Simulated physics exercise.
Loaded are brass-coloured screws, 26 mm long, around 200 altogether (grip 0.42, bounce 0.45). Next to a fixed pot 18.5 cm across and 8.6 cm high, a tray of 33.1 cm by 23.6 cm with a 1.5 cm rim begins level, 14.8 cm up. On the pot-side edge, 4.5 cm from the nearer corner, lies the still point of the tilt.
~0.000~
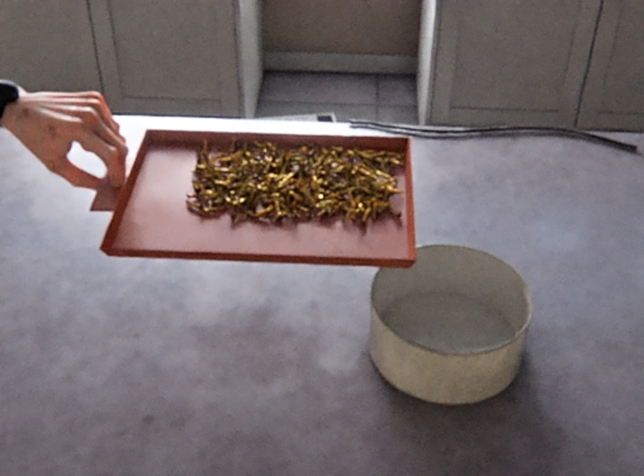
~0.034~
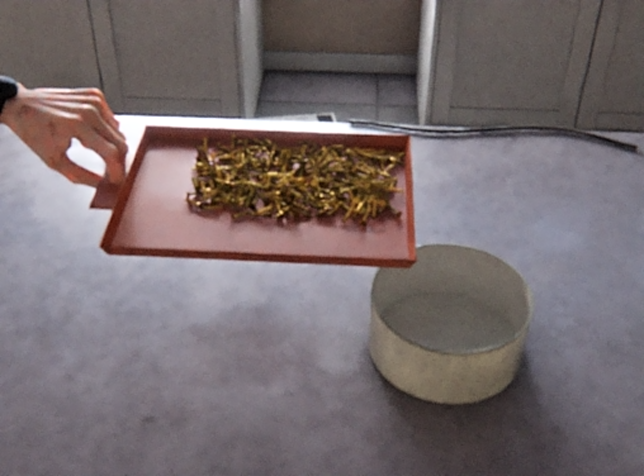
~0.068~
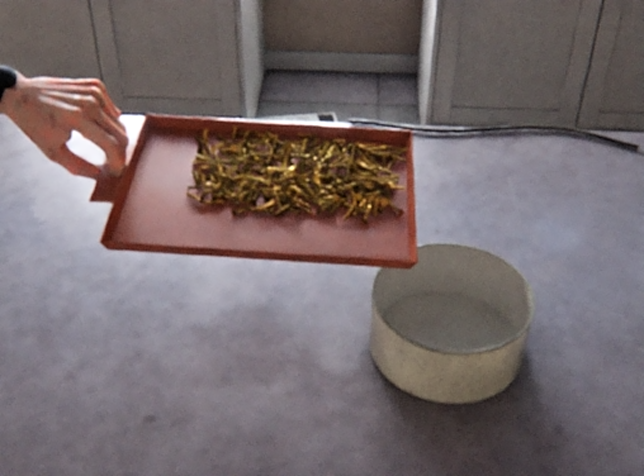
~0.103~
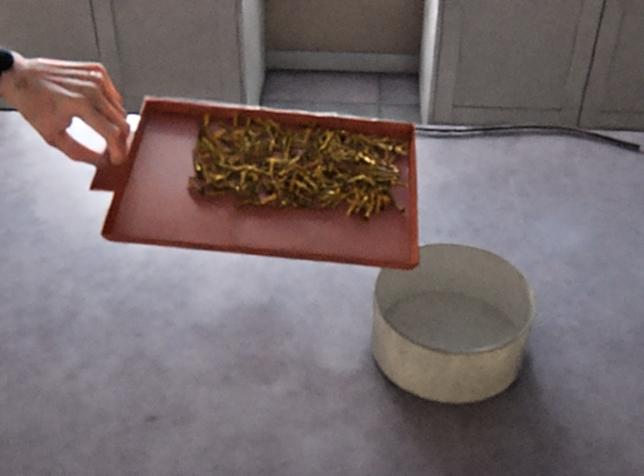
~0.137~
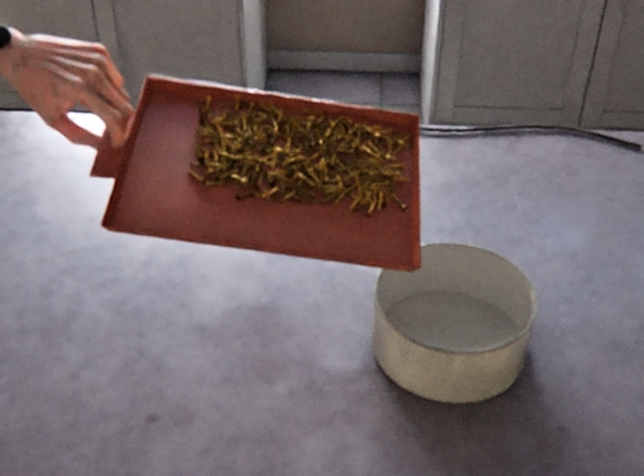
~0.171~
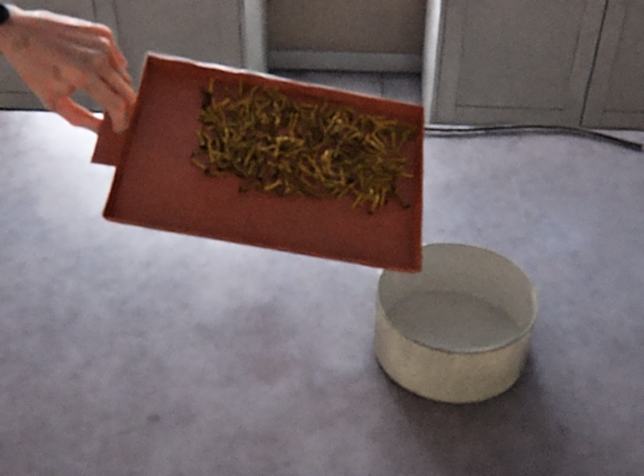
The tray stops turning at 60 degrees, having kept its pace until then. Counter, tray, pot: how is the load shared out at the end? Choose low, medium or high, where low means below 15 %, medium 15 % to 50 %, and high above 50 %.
Shares - counter: Medium, tray: Low, pot: High.
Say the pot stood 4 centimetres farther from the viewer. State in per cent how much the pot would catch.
Then roughly 20 percent would land in it.
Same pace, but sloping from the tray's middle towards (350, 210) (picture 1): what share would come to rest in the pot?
The share would be about 50 percent.
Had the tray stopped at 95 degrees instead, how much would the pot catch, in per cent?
I'd say close to 60 percent.
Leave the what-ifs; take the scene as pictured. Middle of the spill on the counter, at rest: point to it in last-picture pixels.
You'll find it at about pixel (420, 435).
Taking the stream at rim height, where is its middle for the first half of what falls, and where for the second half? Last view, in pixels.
Roughly (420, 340) to start, and after that (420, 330).
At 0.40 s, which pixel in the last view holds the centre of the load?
Look near (348, 151) in the last picture.
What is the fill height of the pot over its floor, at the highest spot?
It gets to about 2.5 cm.
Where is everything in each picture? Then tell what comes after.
The first frame shows tray tilt 0 degrees, front corners at (106, 245) and (410, 257); middle of the pieces at (295, 182); pot at (452, 294).
The second frame shows tray tilt 1 degrees, front corners at (106, 243) and (410, 257); middle of the pieces at (295, 180).
The third frame shows tray tilt 3 degrees, front corners at (106, 239) and (412, 258), lowest corner right front; middle of the pieces at (296, 175).
The fourth frame shows tray tilt 8 degrees, front corners at (107, 231) and (413, 260), lowest corner right front; middle of the pieces at (298, 167).
The fifth frame shows tray tilt 13 degrees, front corners at (108, 221) and (415, 263), lowest corner right front; middle of the pieces at (301, 158).
The sixth frame shows tray tilt 19 degrees, front corners at (109, 213) and (416, 266), lowest corner right front; middle of the pieces at (304, 149); pot at (457, 293). Its pace works out near 170 degrees a second.
After 0.31 s, tilt 43 degrees; the tray holds 100 %, the pot 0 %.
After 0.40 s, tilt 56 degrees; the tray holds 100 %, the pot 0 %.
Then, at 0.62 s, tilt 60 degrees; the tray holds 40 %, the pot 20 %.
In the end, at 1.8 s, counter 35 %, tray 5 %, pot 60 %.
